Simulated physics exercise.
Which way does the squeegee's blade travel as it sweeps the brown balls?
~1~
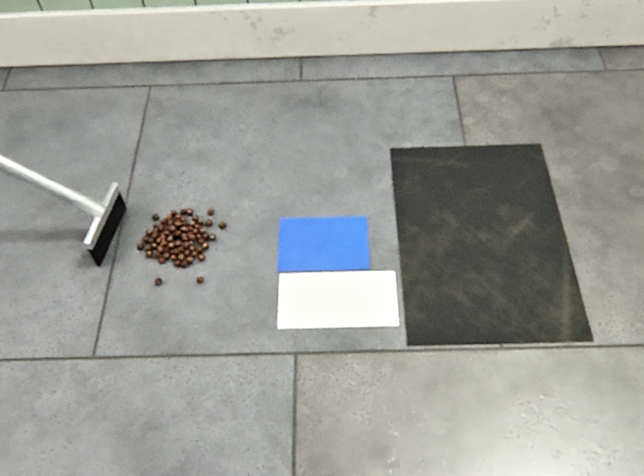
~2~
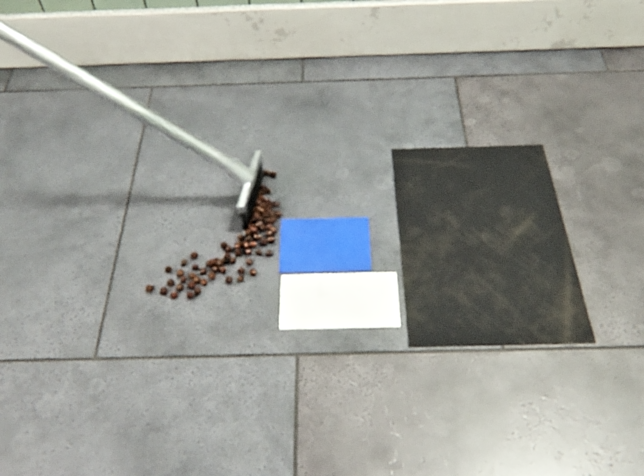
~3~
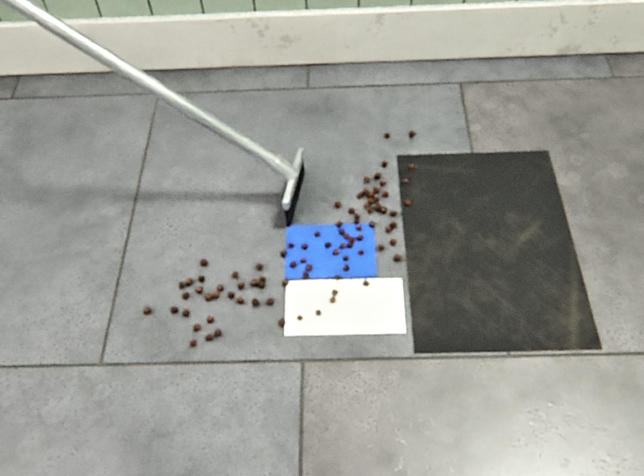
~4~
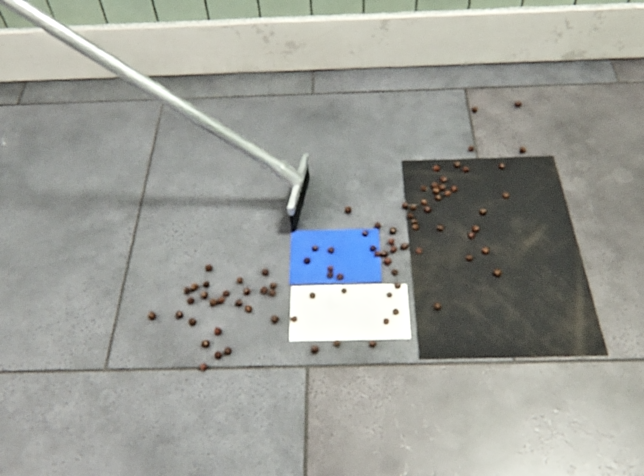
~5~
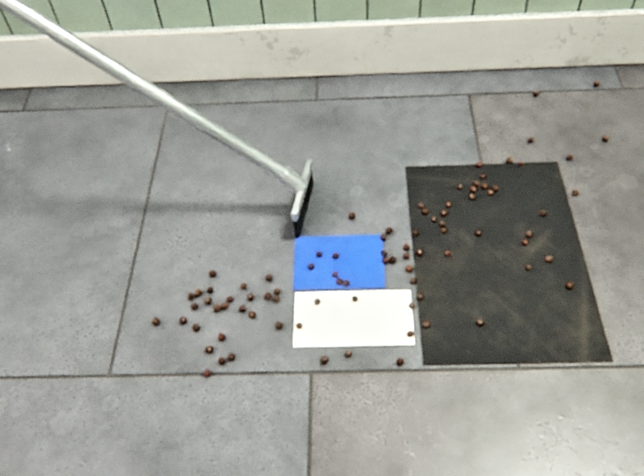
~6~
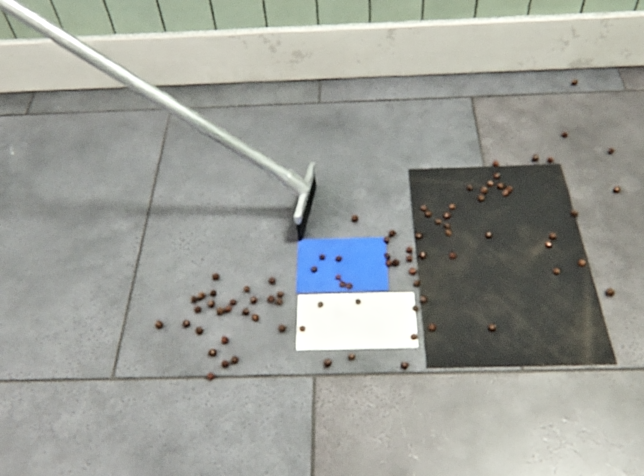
The blade moves to the right, pushing the balls toward the mats before it stops.
